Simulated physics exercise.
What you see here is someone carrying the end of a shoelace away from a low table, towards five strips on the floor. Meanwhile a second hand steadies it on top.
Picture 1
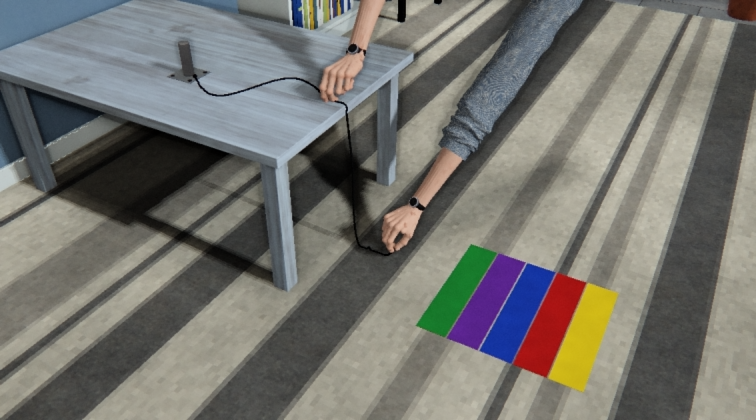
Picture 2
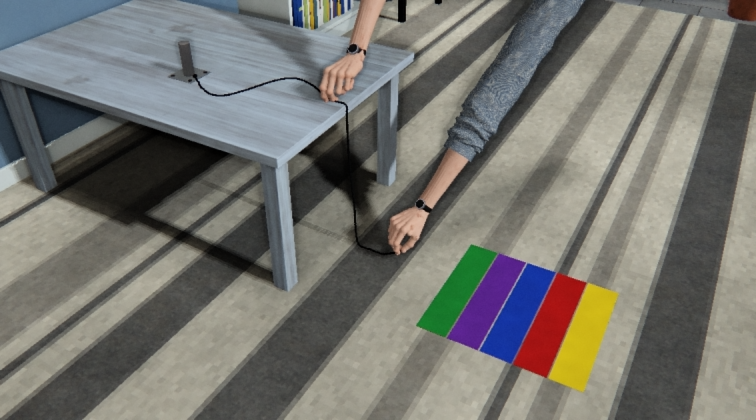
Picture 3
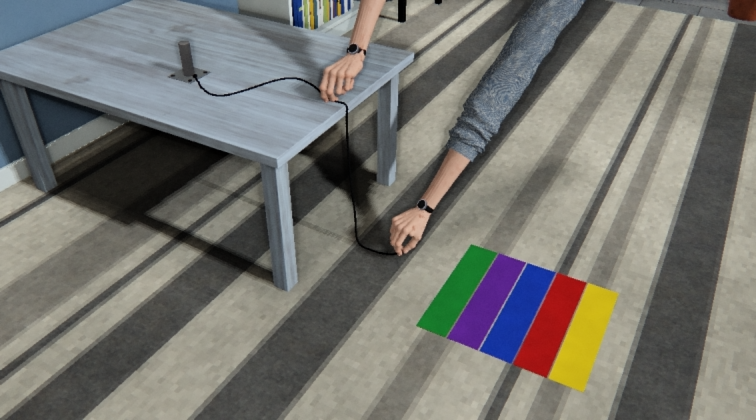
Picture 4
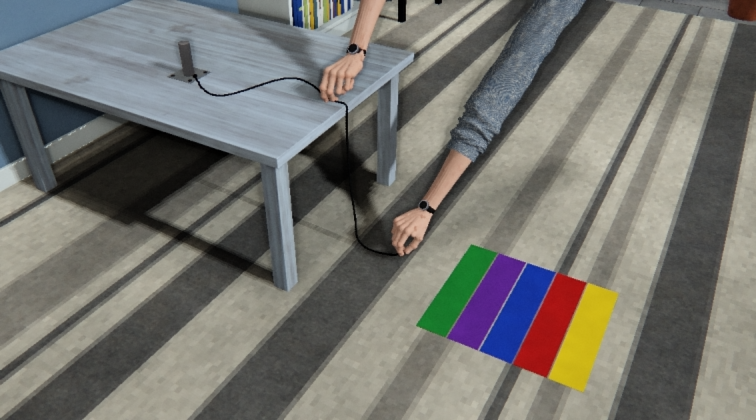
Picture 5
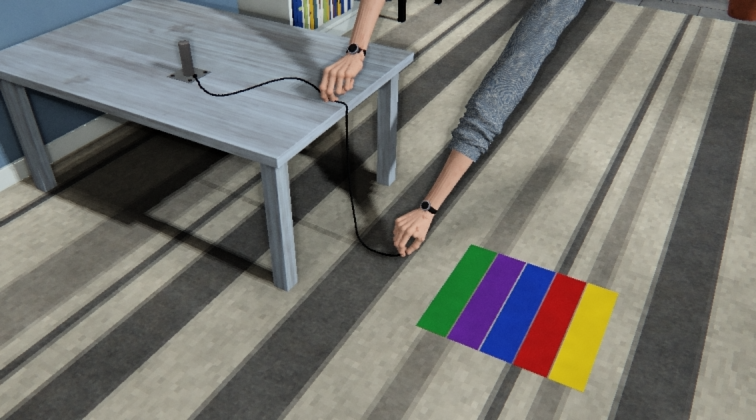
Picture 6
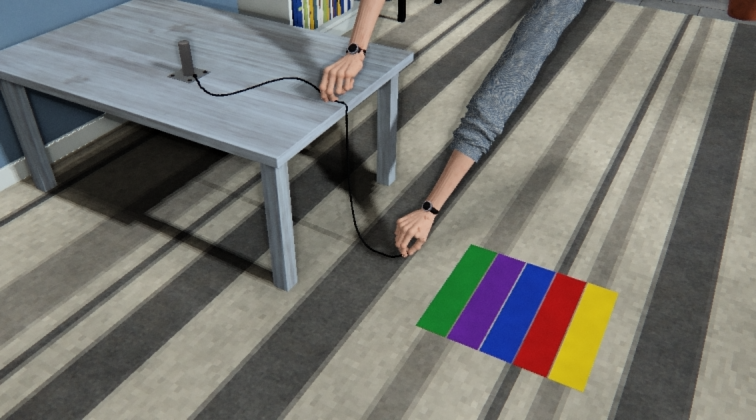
Beside a low grey table, one hand held a dark cord at the tabletop's edge while the other, near the floor, moved its end very slightly right, toward five coloured strips.
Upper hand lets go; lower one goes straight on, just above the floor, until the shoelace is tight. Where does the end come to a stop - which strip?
On the red strip.
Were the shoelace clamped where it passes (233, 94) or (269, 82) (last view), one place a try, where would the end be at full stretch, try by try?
Try by try: (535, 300), (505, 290).
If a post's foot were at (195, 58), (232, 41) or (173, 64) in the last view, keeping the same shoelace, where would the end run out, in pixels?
One per try, in order: (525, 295), (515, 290), (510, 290).
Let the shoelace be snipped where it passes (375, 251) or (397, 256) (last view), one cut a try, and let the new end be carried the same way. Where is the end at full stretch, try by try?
The pixels are close to (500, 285) and (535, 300), one per try.
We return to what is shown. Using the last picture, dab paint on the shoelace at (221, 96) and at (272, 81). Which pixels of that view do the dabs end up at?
Roughly (246, 86) for the first and (297, 96) for the second.
Soon after, end near (494, 284); over purple.
Then, end near (531, 297); over blue.
At full stretch, end near (553, 305); over red. The end stops over the red strip.
